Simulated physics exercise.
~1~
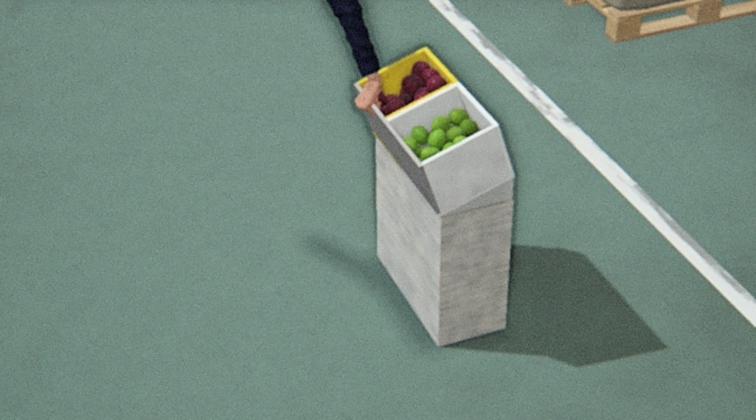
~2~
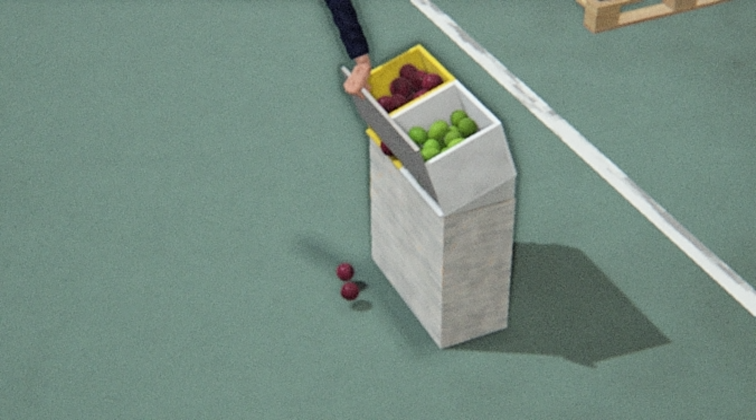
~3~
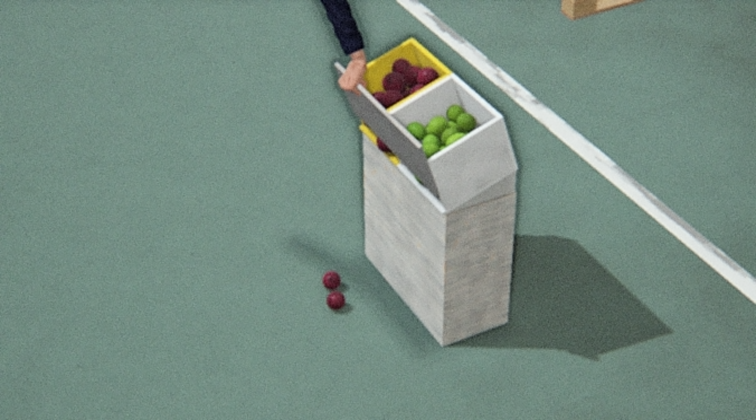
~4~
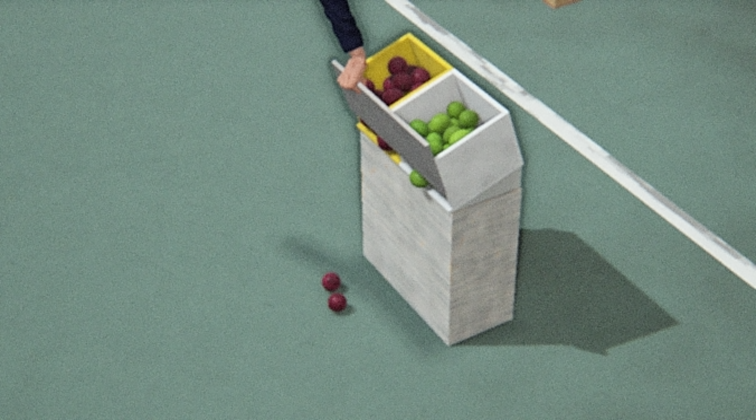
A pale, grey-streaked stand holds two sloping hoppers side by side on a green floor, seen from above, with a white line and part of a wooden pallet at the upper right. The yellow hopper behind holds dark red onions, and the white one in front holds green limes. A dark-sleeved arm reaches in from the top and raises the grey gate on their left side. Two red onions drop out and come to rest on the floor at left, while the view drifts slightly sideways. The gate stays held up, and finally one lime pokes out beneath it, with most of both loads still inside.
